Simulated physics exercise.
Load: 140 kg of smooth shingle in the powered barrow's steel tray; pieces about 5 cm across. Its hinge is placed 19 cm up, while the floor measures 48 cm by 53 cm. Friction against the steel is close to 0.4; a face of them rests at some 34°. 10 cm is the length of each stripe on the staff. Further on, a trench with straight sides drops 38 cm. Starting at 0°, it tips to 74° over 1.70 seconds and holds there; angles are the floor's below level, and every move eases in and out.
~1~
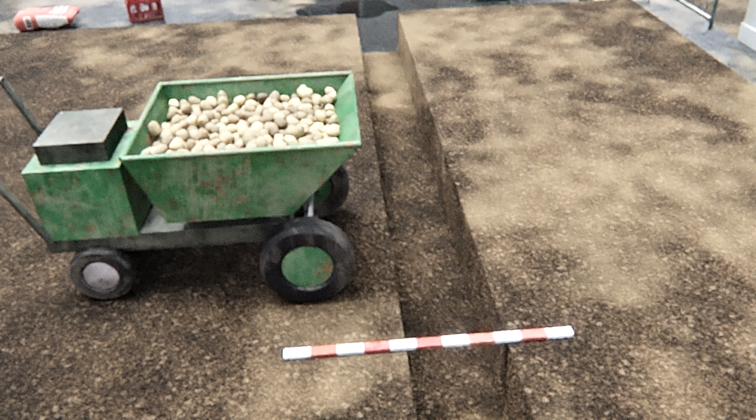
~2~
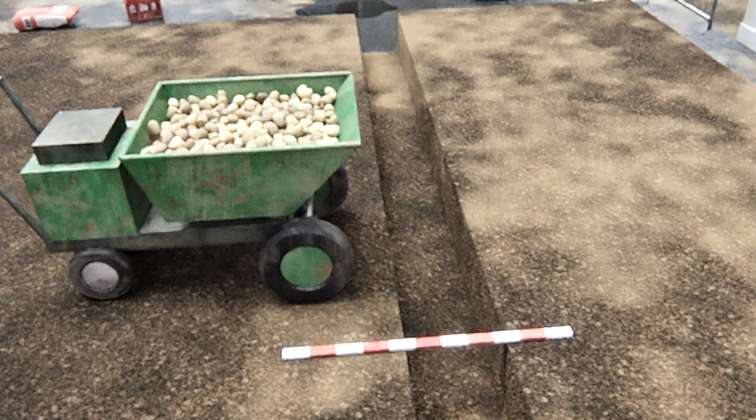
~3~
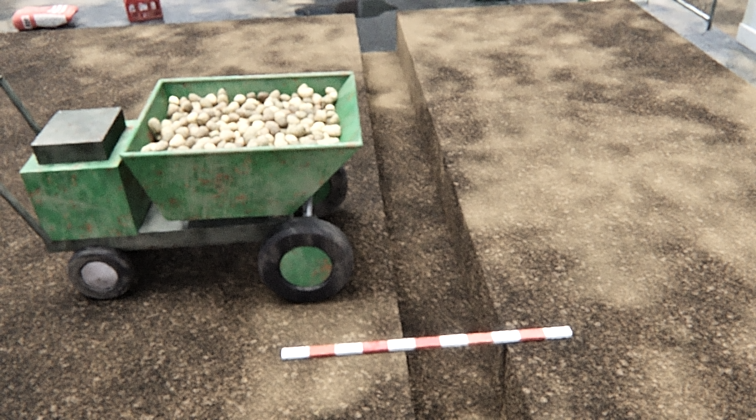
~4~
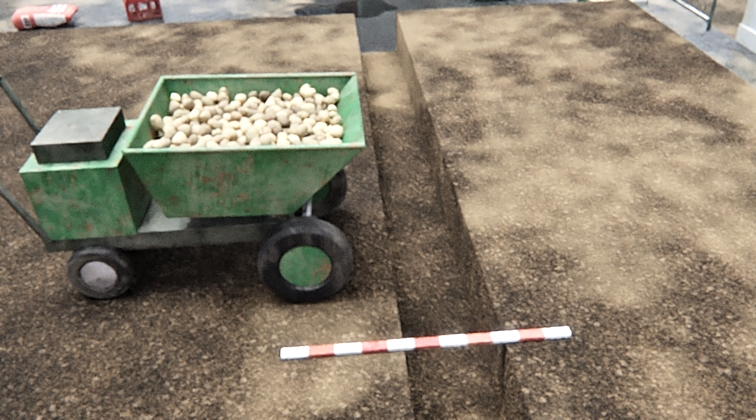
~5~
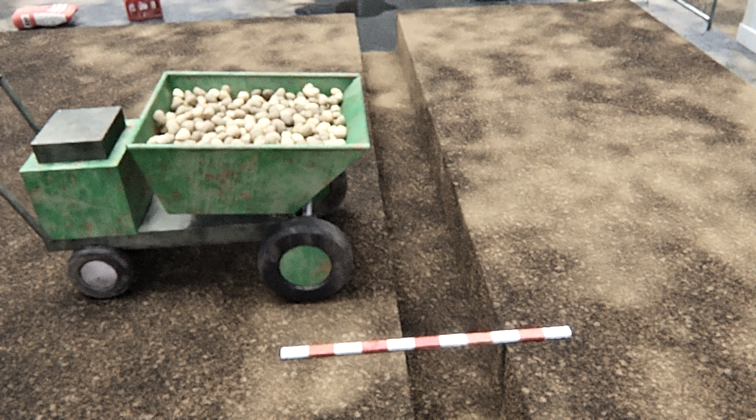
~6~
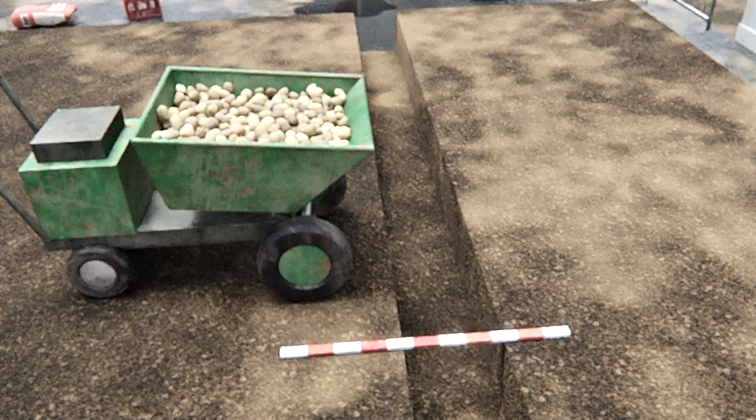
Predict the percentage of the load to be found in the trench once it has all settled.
Roughly 55 percent of the load ends up there.
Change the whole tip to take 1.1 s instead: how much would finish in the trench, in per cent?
Something close to 50 per cent.
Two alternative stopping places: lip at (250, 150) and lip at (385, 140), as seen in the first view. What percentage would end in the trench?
First some 80, then 35 per cent.
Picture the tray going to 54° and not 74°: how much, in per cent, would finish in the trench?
I'd guess some 50 in a hundred.
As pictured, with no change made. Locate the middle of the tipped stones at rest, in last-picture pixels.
Roughly at pixel (464, 282).
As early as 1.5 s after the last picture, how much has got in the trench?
Around 35 per cent of it.
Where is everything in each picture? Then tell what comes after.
In the first picture, the tray is at 0°, its lip at (360, 144); the top of the load is at (262, 114).
In the second picture, the tray is at 0°, its lip at (359, 144); the top of the load is at (237, 116).
In the third picture, the tray is at 1°, its lip at (361, 145); the top of the load is at (238, 115).
In the fourth picture, the tray is at 2°, its lip at (364, 146); the top of the load is at (240, 114).
In the fifth picture, the tray is at 4°, its lip at (368, 147); the top of the load is at (211, 108).
In the sixth picture, lip at (373, 149), floor tilted 6°, highest stones at (200, 104).
Then, 1.0 s after the last picture the floor is at 62°, 98 % in the tray, 2 % in the trench; the foremost stones are at (468, 224).
Then, 1.5 s after the last picture the floor is at 74°, 29 % in the tray, 33 % in the trench, 38 % past the trench; the foremost stones are at (608, 226).
Then, 1.9 s after the last picture the floor is at 74°, 5 % in the tray, 49 % in the trench, 46 % past the trench; the foremost stones are at (672, 212).
Then, 3.8 s after the last picture the floor is at 74°, 0 % in the tray, 55 % in the trench, 45 % past the trench; the foremost stones are at (699, 208).
